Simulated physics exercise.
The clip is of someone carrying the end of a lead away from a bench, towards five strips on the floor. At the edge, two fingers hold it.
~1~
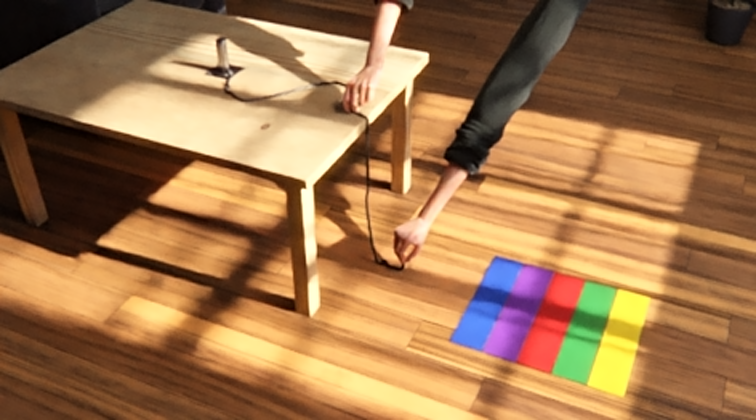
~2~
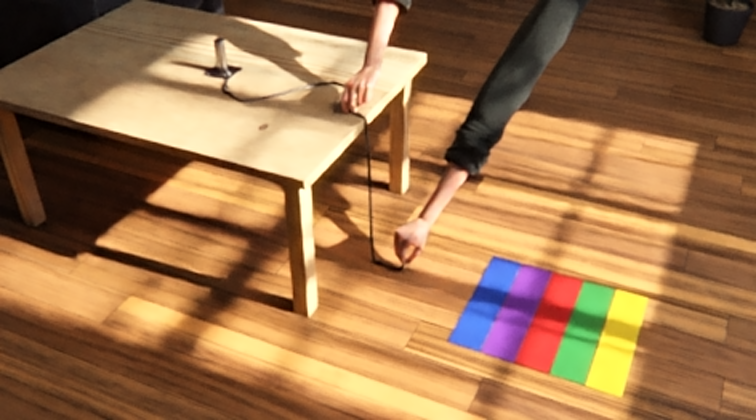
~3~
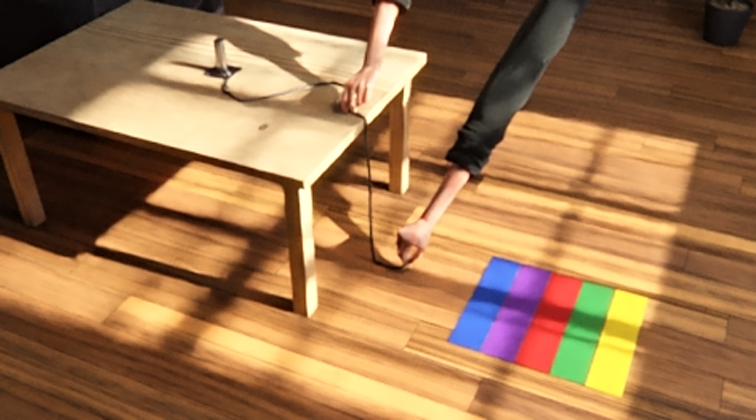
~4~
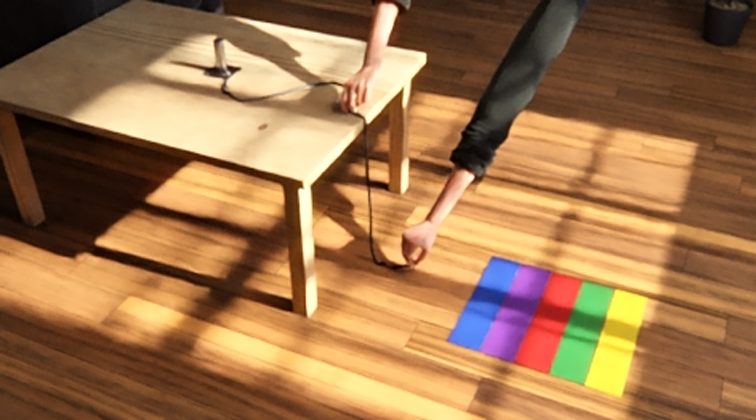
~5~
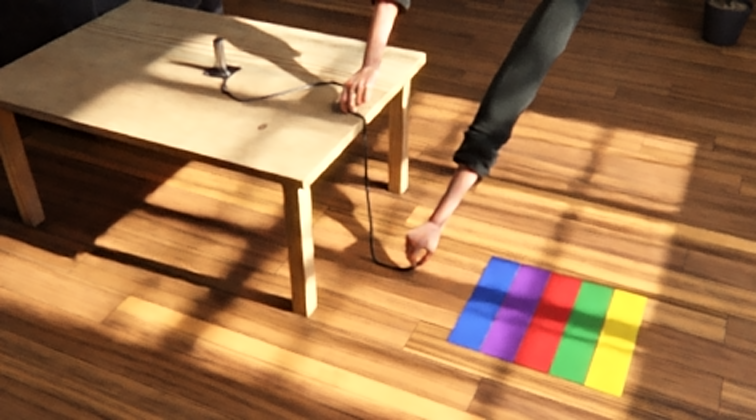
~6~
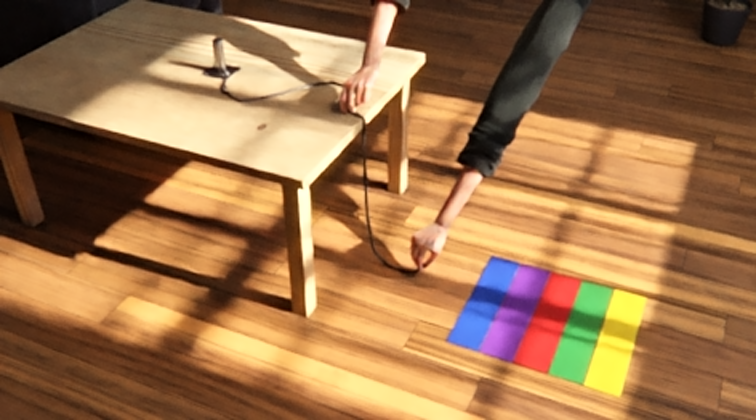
A hand drawing the end of a dark cord slightly rightward near colored floor strips, another hand holding it at a wooden table's edge.
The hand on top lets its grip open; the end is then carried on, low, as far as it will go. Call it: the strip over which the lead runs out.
Yellow.
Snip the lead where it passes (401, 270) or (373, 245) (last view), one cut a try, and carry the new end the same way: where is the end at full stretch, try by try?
Try 1: (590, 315); try 2: (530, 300).
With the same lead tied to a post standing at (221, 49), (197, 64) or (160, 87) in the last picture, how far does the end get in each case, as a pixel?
Per try, approx.: (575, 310); (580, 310); (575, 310).
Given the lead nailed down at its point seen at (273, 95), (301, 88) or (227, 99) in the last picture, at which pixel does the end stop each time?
It would sit near (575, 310) the first time, (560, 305) the second and (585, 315) the third.
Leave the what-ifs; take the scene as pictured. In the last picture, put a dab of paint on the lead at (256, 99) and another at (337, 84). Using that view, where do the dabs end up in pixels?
The first one ends up at (299, 94) and the second one at (375, 121).
Early on, end near (555, 305); over red.
Midway, end near (599, 318); over green.
At the end of the slack, end near (624, 325); over yellow. The yellow one.
